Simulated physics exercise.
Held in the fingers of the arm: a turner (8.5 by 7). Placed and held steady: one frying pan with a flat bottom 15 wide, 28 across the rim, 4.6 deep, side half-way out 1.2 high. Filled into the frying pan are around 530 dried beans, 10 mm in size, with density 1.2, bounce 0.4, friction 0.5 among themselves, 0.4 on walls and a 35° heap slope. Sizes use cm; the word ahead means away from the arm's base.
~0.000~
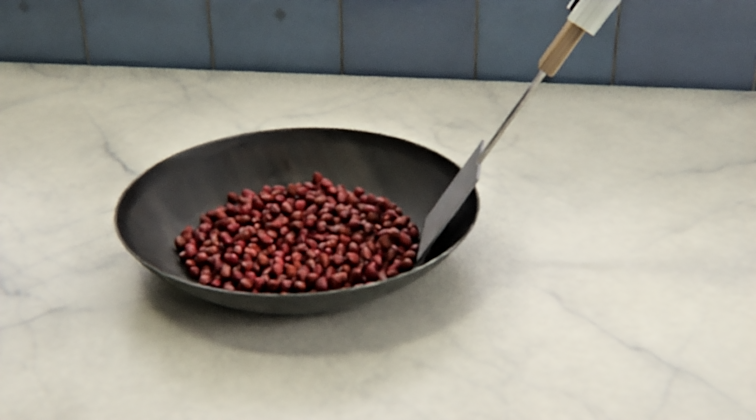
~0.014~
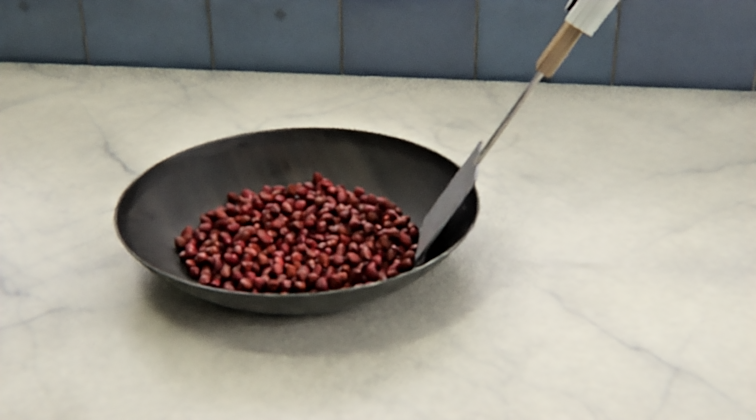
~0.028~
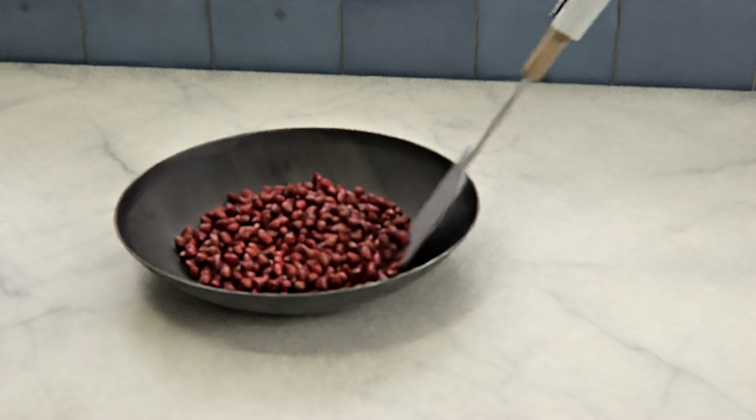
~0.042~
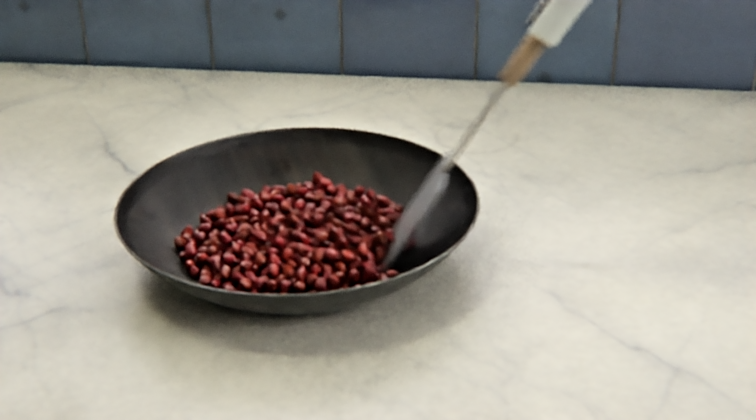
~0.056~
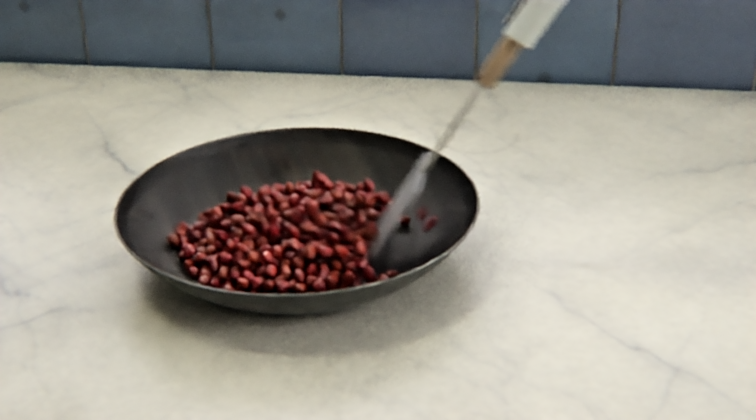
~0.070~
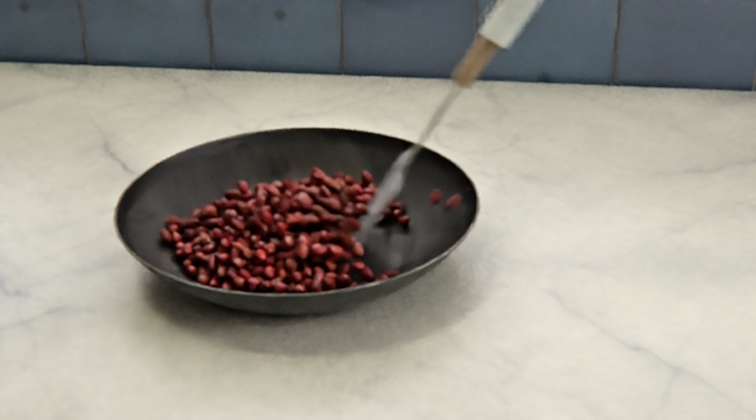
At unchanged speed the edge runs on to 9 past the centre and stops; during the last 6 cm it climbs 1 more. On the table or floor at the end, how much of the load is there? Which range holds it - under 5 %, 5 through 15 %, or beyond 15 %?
The range beyond 15 % holds it.
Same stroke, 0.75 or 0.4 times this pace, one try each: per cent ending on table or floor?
Around 20 per cent, then around 5 per cent, would end on the table or floor.
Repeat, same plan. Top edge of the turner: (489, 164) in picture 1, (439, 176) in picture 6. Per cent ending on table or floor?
Roughly 10 %.
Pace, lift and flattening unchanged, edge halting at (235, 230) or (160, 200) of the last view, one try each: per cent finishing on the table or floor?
Around 5 per cent for the first try and 35 per cent for the second.
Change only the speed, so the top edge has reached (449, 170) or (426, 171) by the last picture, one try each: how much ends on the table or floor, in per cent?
Estimates: About 5 %, about 20 %.
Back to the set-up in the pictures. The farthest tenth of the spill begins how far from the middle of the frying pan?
I'd put it at about 35 centimetres.
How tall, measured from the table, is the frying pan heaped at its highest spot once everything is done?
4.5 cm.
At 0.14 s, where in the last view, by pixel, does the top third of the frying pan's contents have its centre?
Roughly pixel (228, 215).
After 0.10 s, sloping 59°, highest piece 10 above the table; 528 in the frying pan, 2 on the blade or in flight.
After 0.14 s, sloping 59°, highest piece 12 above the table; 526 in the frying pan, 4 on the blade or in flight.
After 0.36 s, sloping 59°, highest piece 8 above the table; 423 in the frying pan, 94 on the table or floor, 13 on the blade or in flight.
After 1.41 s, sloping 59°, highest piece 4 above the table; 422 in the frying pan, 108 on the table or floor.
In the end, 422 in the frying pan, 108 on the table or floor. That is 20 % on the table or floor.
